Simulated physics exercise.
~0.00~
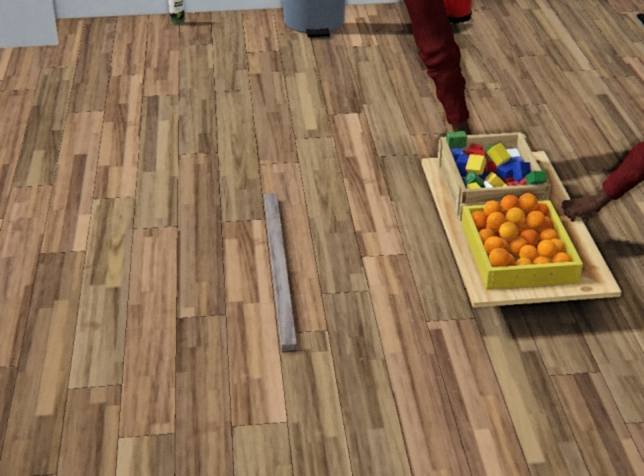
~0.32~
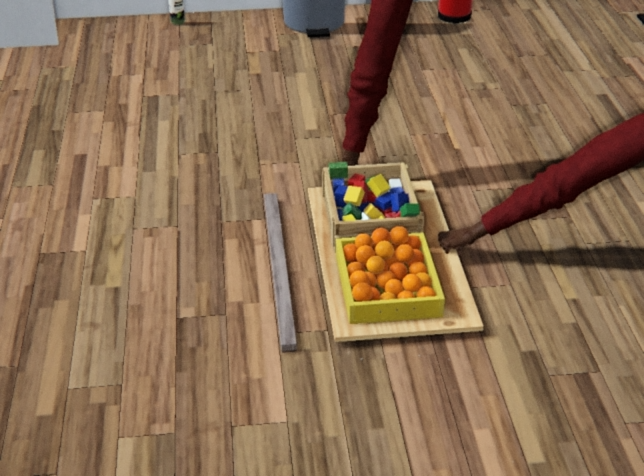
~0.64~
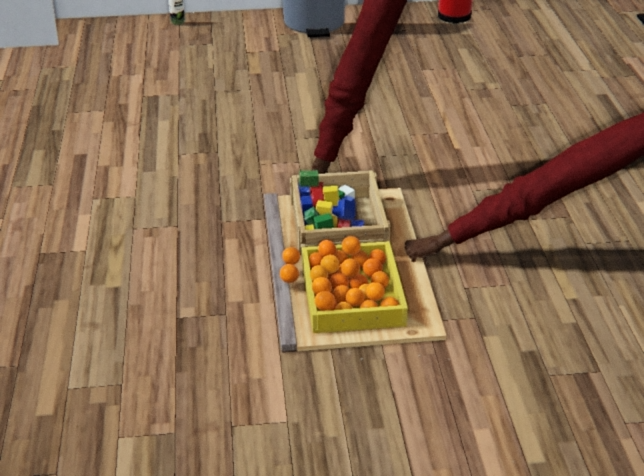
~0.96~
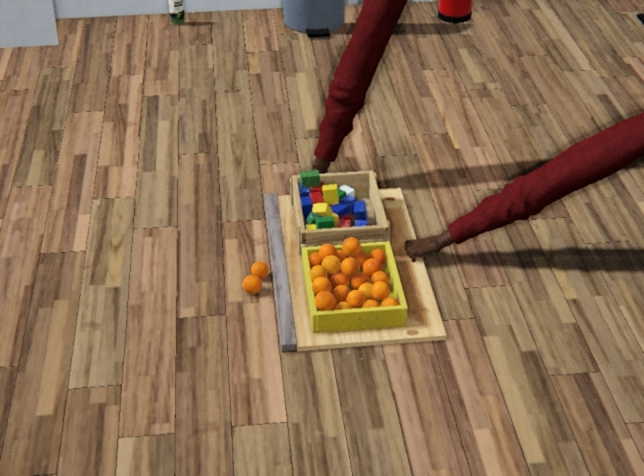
A pale wooden board carrying a yellow crate of oranges and a wooden crate of coloured toy bricks sits at the right of a wood-plank floor, seen from above at an angle. Two red-sleeved arms with dark hands reach in around it, and a grey batten lies near the centre. The hands move the board left across the floor until it meets the batten and stops. Two oranges leave the yellow crate over its left side and roll beyond the batten. They end on the floor to the left, while the other oranges and all the bricks remain in their crates.
